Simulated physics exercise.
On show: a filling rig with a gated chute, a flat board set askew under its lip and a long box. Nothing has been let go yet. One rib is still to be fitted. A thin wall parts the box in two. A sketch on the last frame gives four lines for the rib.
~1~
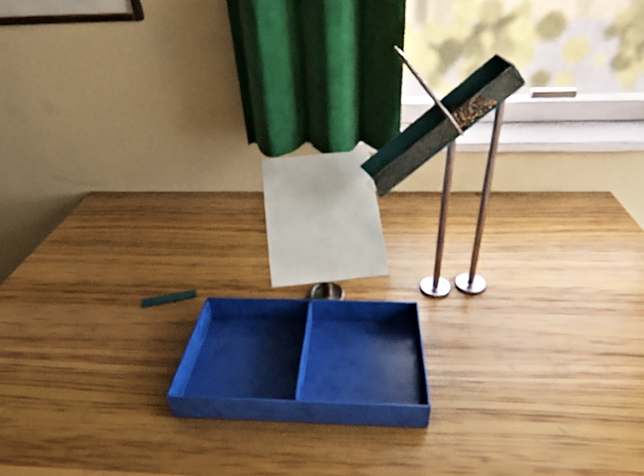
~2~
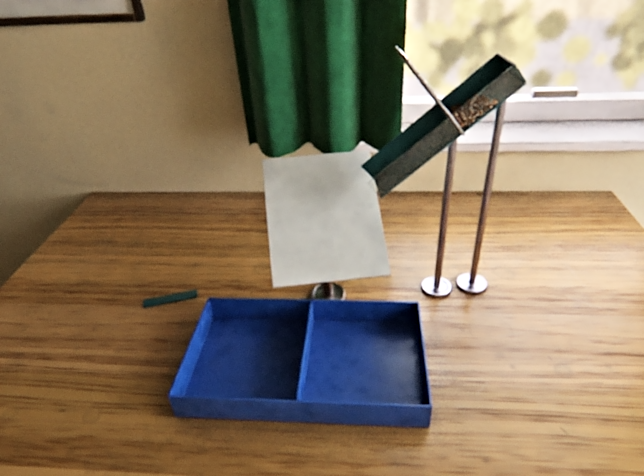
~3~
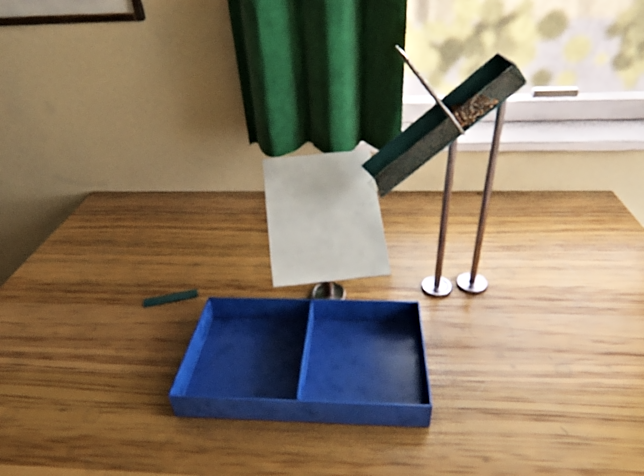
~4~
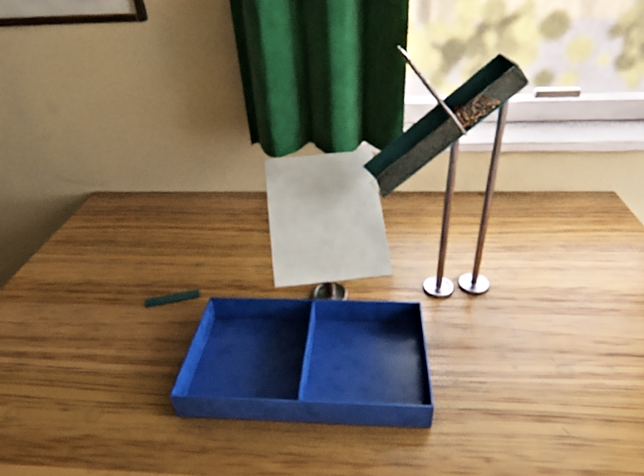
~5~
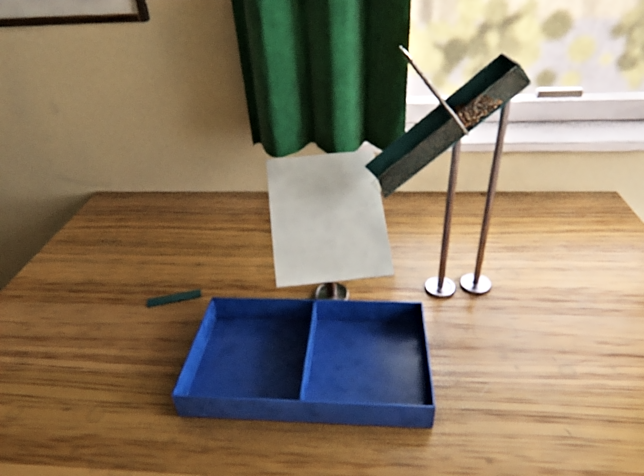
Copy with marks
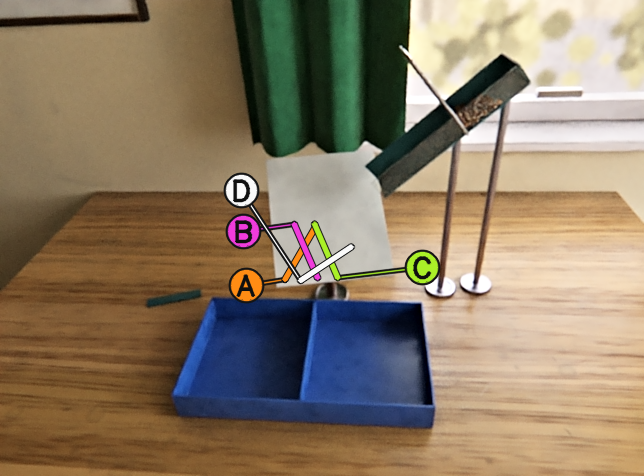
The clip opens on a wooden table with a sloping green chute on two metal posts, small brown pieces bunched behind its gate, a tilted pale board below its lip, and a blue box parted in two in front. The view drifts very slightly, and nothing else visibly moves through the end.
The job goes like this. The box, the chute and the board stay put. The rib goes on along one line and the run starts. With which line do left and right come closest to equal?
The answer is line A.
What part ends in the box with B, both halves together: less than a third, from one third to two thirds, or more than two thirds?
Line B gives more than two thirds.
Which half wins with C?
The right half.
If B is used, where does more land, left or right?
The right half.
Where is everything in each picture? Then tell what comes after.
The first frame shows load behind the gate at (466, 114), cereal balls; lip of the chute at (377, 189), sloping fairly steeply.
The second frame shows middle of the board at (324, 214), tilted fairly steeply; middle of its low edge at (332, 281); of its high edge at (316, 155).
The third frame shows front corners of the box at (169, 395) and (432, 406); front end of its middle wall at (297, 400).
The fourth frame shows middle of the load at (469, 113); lip at (380, 189).
The fifth frame shows middle of the load at (471, 113); lip at (381, 189).
On the marked copy, line A from (314, 228) to (284, 279); line B from (294, 224) to (317, 277); line C from (314, 223) to (337, 277); line D from (351, 246) to (300, 280).
For line A, of what is caught, about two thirds in the left half, about a third in the right.
For line B, of what is caught, none in the left half, all in the right.
For line C, of what is caught, a stray few in the left half, nearly all in the right.
For line D, of what is caught, nearly all in the left half, a small part in the right.
